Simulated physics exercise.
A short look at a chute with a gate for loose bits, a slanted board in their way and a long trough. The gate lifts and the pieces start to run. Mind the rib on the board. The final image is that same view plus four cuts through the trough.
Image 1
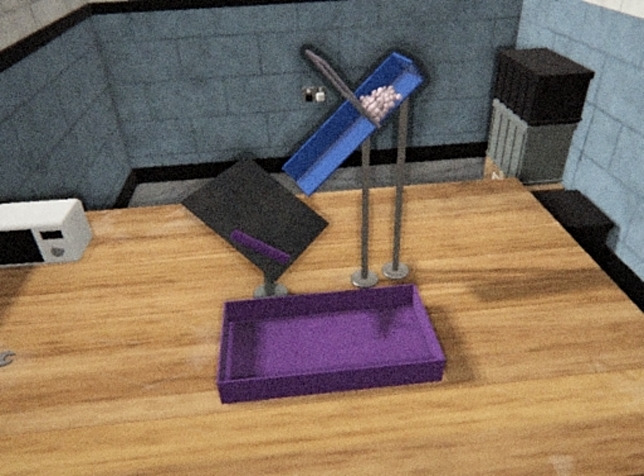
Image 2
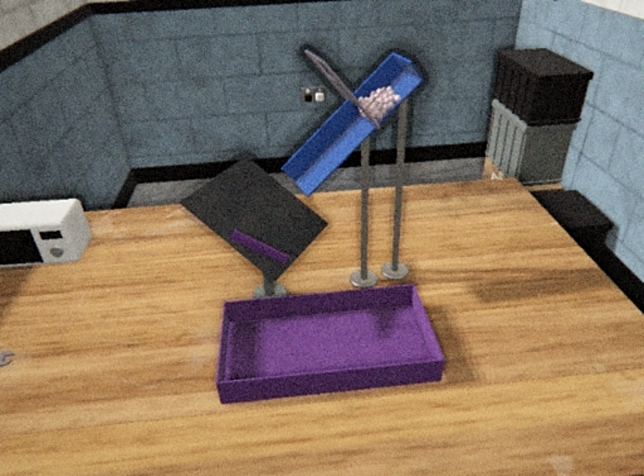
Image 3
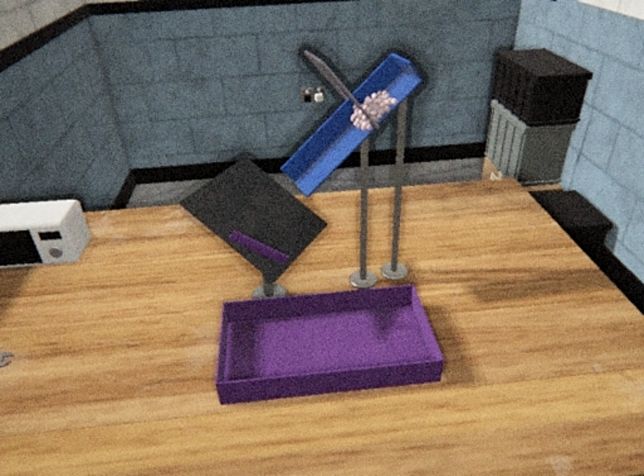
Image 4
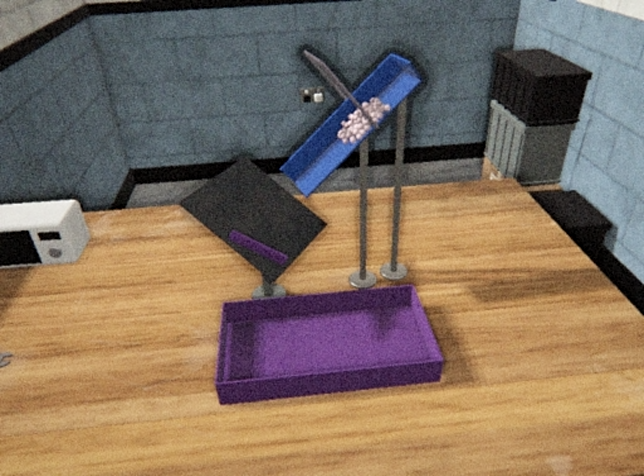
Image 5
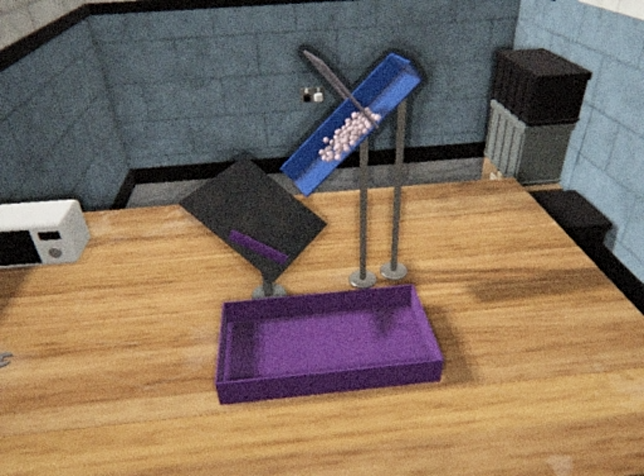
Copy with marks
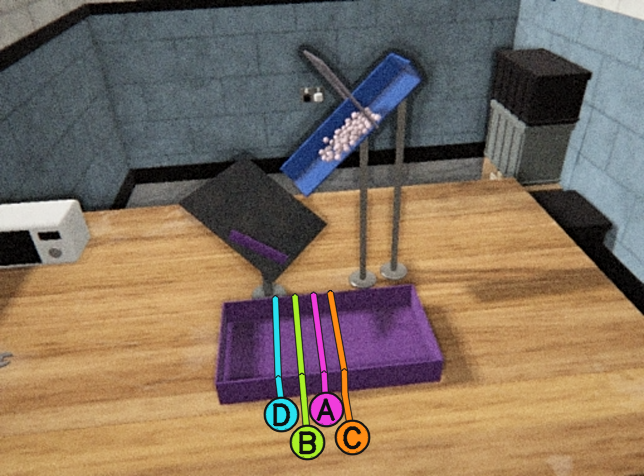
The clip opens on small pale pink beads bunched behind a gate in a sloping blue chute, above a tilted black board with a purple rib and an empty purple trough. The gate lifts, and the beads slide down the chute to the left, spreading out partway along it.
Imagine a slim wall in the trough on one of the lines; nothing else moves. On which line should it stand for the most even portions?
The answer is line C.
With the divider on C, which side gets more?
More lands on the left.
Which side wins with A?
The right side.
On the marked copy, line A crosses the front rim at (323, 372); line B crosses the front rim at (301, 374); line C crosses the front rim at (344, 370); line D crosses the front rim at (278, 377).
With A, of what is caught, about a tenth on the left of the divider, almost all on the right.
With B, of what is caught, just a few on the left of the divider, almost all on the right.
With C, of what is caught, roughly two thirds on the left of the divider, roughly a third on the right.
With D, of what is caught, just a few on the left of the divider, almost all on the right.
